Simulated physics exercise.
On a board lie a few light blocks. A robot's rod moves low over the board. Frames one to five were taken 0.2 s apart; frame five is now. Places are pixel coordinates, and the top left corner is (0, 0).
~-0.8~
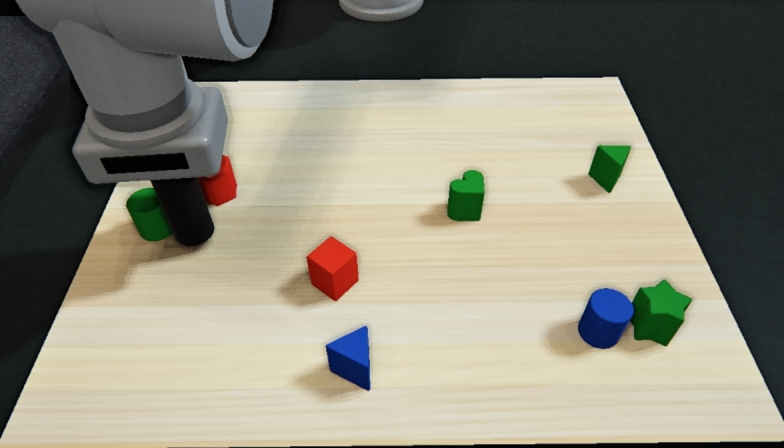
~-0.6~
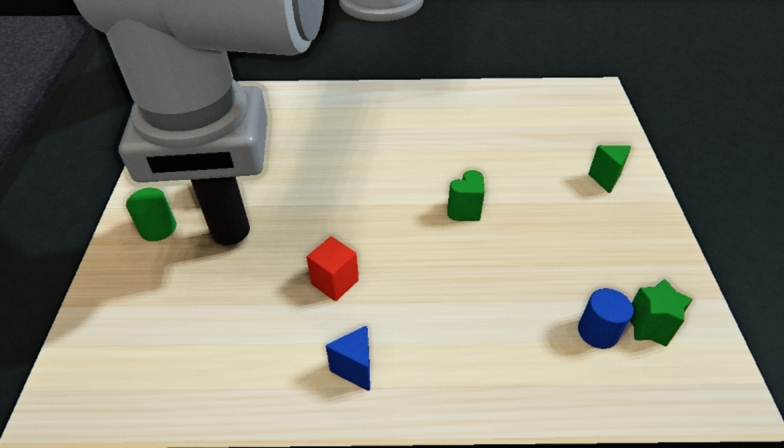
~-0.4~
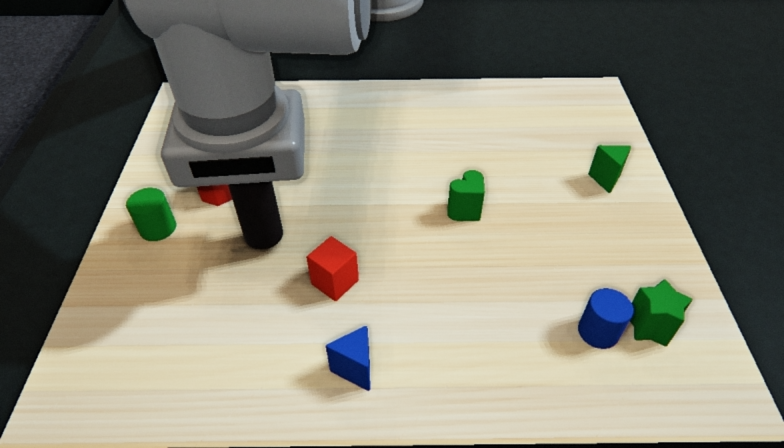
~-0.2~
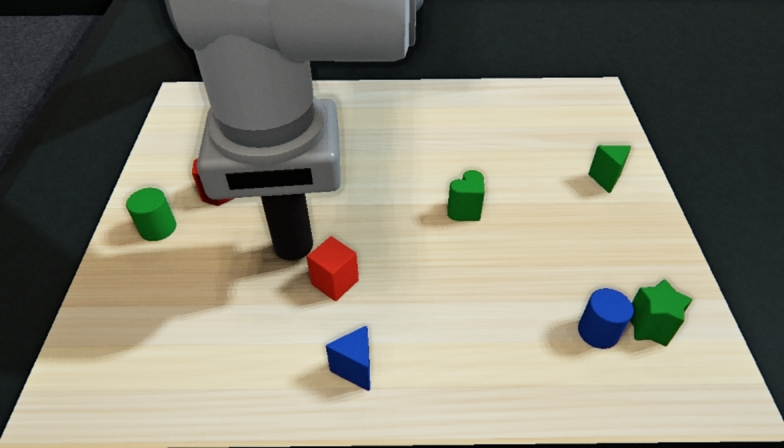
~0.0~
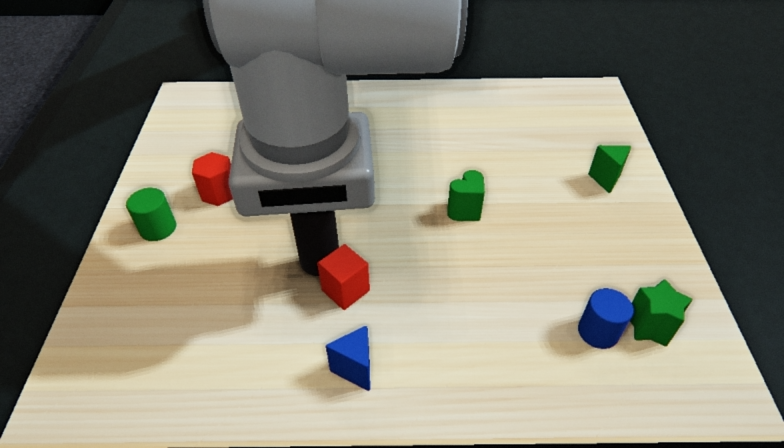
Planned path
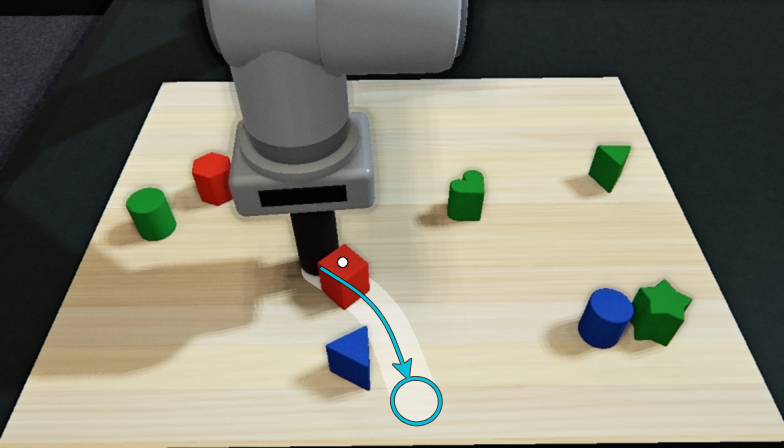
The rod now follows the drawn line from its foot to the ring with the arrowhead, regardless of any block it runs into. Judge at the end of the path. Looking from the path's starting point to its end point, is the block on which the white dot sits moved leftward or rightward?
Sideways, to the left.
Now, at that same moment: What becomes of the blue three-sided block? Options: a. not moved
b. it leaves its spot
Correct choice: A.
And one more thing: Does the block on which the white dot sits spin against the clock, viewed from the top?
Yes, that is how it ends up.
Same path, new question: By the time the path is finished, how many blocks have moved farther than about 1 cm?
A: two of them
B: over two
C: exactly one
I'll go with C - exactly one.
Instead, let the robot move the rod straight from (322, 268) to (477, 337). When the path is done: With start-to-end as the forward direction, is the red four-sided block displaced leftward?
The answer is no.
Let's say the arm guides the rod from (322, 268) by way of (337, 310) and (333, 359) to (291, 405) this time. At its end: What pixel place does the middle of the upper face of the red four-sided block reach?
Close to (380, 297).
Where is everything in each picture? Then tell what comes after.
In the first picture, rod's lower end (195, 232); red four-sided block (331, 254); blue three-sided block (353, 345).
In the second picture, rod (231, 231); blocks still.
In the third picture, rod (264, 235); blocks still.
In the fourth picture, rod (294, 246); blocks still.
In the fifth picture, rod (320, 261); red four-sided block (343, 262); blue three-sided block (353, 345).
Drawn move, from (322, 268) through (365, 298) and (395, 343) to (416, 400); the dot is on the red four-sided block.
On the path given first. One third of the way, rod (365, 291); red four-sided block (389, 297).
Two thirds of the way, rod (395, 336); red four-sided block (431, 341), turned 15° anticlockwise.
At the end, rod (417, 394); red four-sided block (464, 367), turned 55° anticlockwise; blue three-sided block still.
